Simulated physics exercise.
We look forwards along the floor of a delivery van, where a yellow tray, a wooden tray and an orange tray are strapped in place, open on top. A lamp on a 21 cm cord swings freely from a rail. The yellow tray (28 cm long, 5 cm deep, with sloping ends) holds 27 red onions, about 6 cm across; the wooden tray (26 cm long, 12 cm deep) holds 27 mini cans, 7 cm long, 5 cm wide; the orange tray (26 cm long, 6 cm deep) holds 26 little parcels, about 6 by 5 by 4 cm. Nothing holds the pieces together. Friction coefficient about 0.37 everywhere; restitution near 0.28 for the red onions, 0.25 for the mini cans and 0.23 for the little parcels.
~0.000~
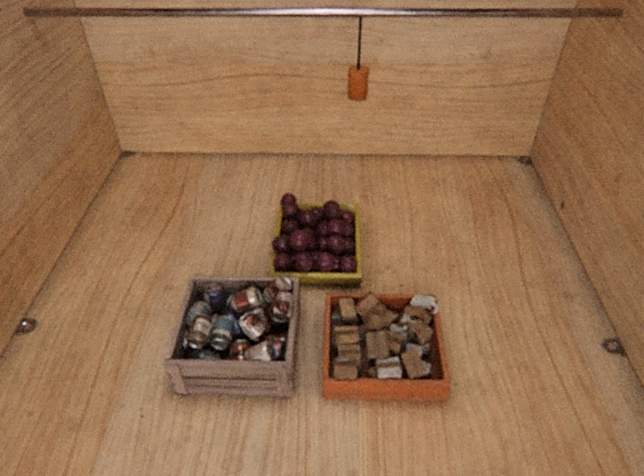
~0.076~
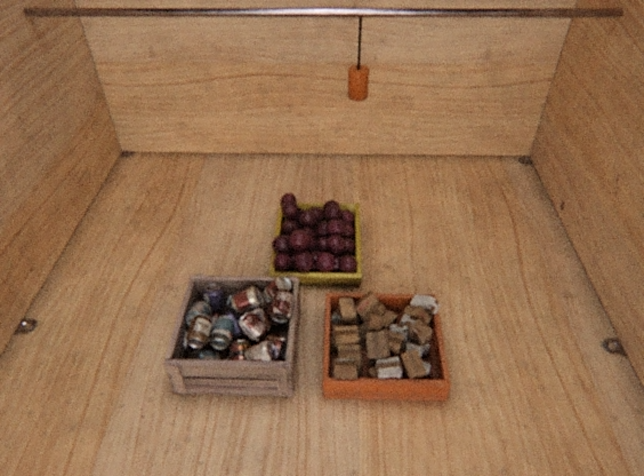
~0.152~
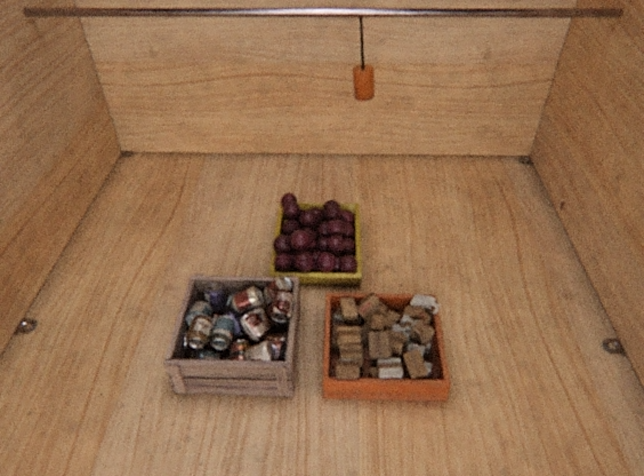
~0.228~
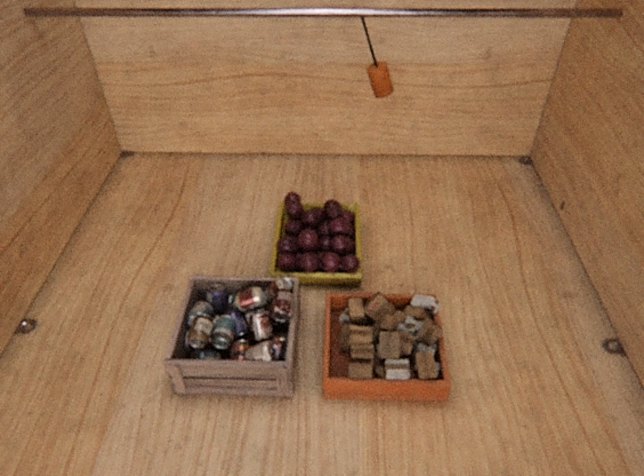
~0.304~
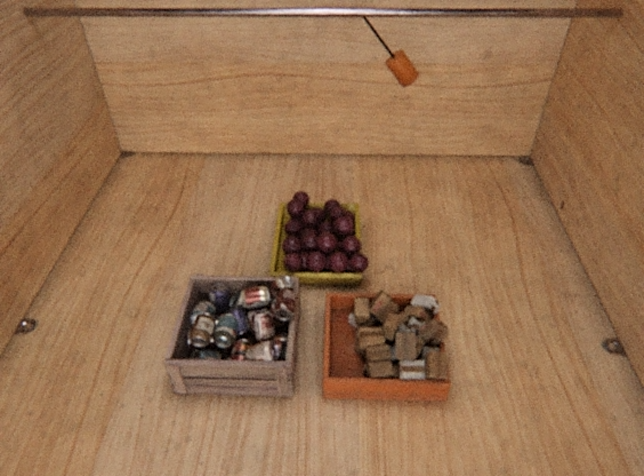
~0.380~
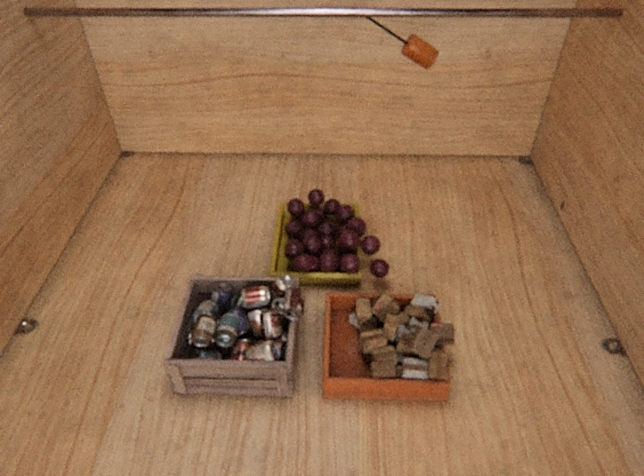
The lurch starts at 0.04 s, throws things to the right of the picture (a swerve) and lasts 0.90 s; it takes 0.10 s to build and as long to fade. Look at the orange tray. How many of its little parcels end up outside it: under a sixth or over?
The orange tray loses under a sixth of its little parcels.
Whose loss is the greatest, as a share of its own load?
The yellow tray.
After 0.57 s, yellow tray 18 in, 9 out, wooden tray 26 in, 1 out and orange tray 24 in, 2 out.
After 0.80 s, yellow tray 17 in, 10 out, wooden tray 26 in, 1 out and orange tray 24 in, 2 out.
After 1.12 s, yellow tray 16 in, 11 out, wooden tray 26 in, 1 out and orange tray 24 in, 2 out.
Outcome (at 1.54 s), yellow tray 16 in, 11 out, wooden tray 26 in, 1 out and orange tray 24 in, 2 out. Asked share, 2 of 26, 8 per cent.
